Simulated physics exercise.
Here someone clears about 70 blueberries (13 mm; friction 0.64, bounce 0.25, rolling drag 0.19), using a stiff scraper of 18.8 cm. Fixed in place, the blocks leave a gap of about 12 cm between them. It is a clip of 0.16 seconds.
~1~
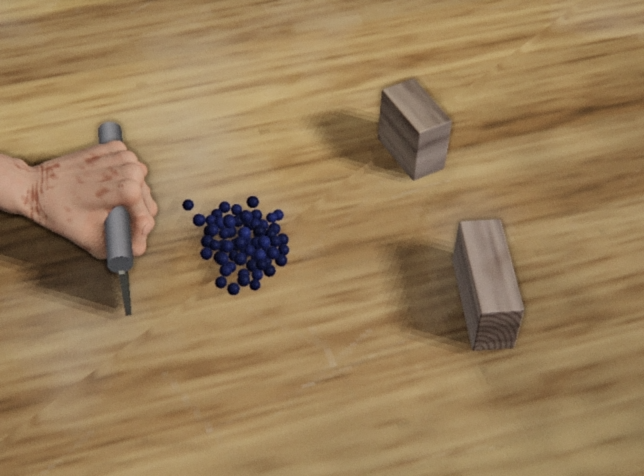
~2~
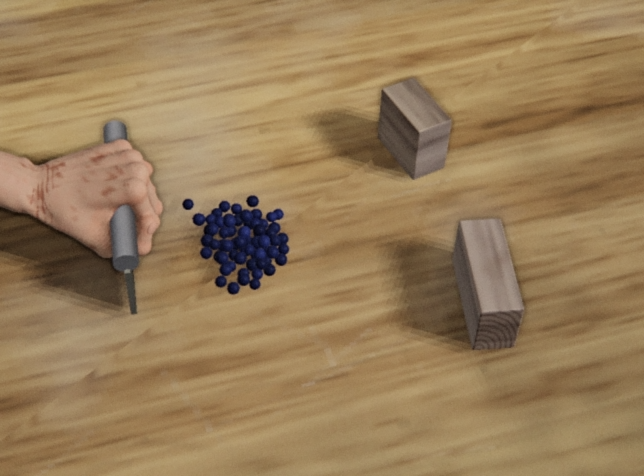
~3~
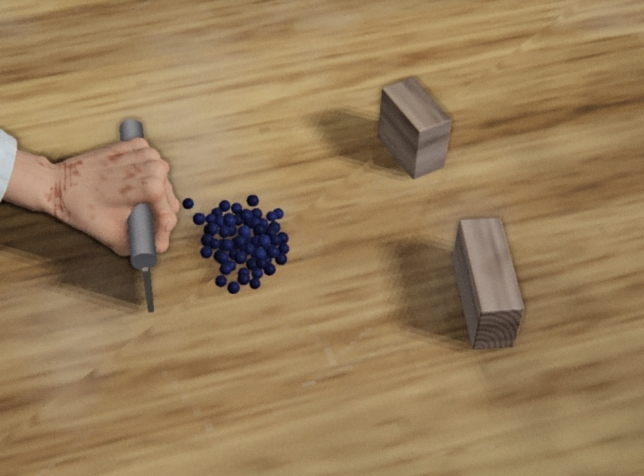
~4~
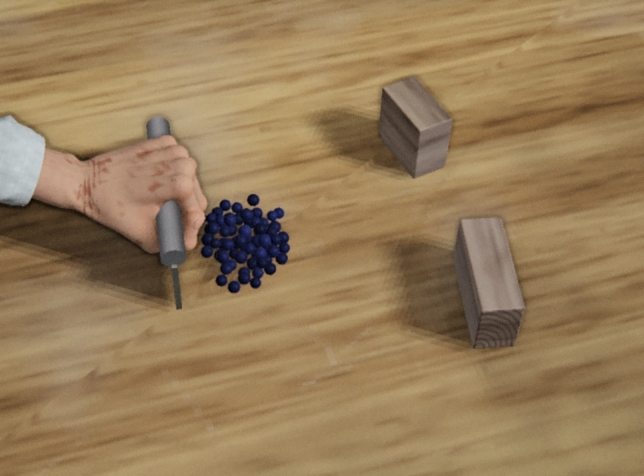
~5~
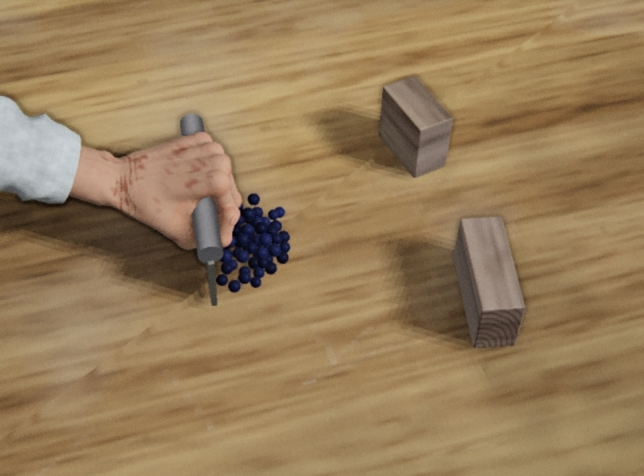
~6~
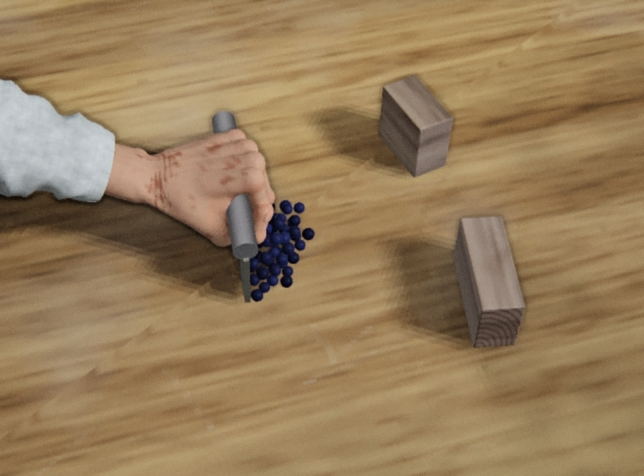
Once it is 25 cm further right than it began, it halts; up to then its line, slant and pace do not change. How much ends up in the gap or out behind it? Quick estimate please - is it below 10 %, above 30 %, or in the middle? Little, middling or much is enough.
My estimate is much, above 30 %.
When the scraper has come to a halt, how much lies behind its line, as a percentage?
0 %.
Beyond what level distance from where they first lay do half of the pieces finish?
Level distance: Near 22 cm.
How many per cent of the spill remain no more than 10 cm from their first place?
I'd put it at close to 0 percent.
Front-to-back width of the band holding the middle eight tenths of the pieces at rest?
Estimated band: Near 14 cm.
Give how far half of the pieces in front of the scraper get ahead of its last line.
Typical distance: Close to 8 cm.
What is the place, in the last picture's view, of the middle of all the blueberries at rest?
About (456, 235).
Then, 0.14 s after the last picture, scraper 24 cm from its start, spill 15 cm wide; held up before the blocks 100 %.
Then, 0.27 s after the last picture, scraper 25 cm from its start, spill 18 cm wide; in or through the gap 40 %, held up before the blocks 60 %.
Then, 0.38 s after the last picture, scraper 25 cm from its start, spill 18 cm wide; in or through the gap 55 %, held up before the blocks 45 %.
In the end, in or through the gap 55 %, round the near block 0 %, round the far block 0 %, held up before the blocks 45 %.
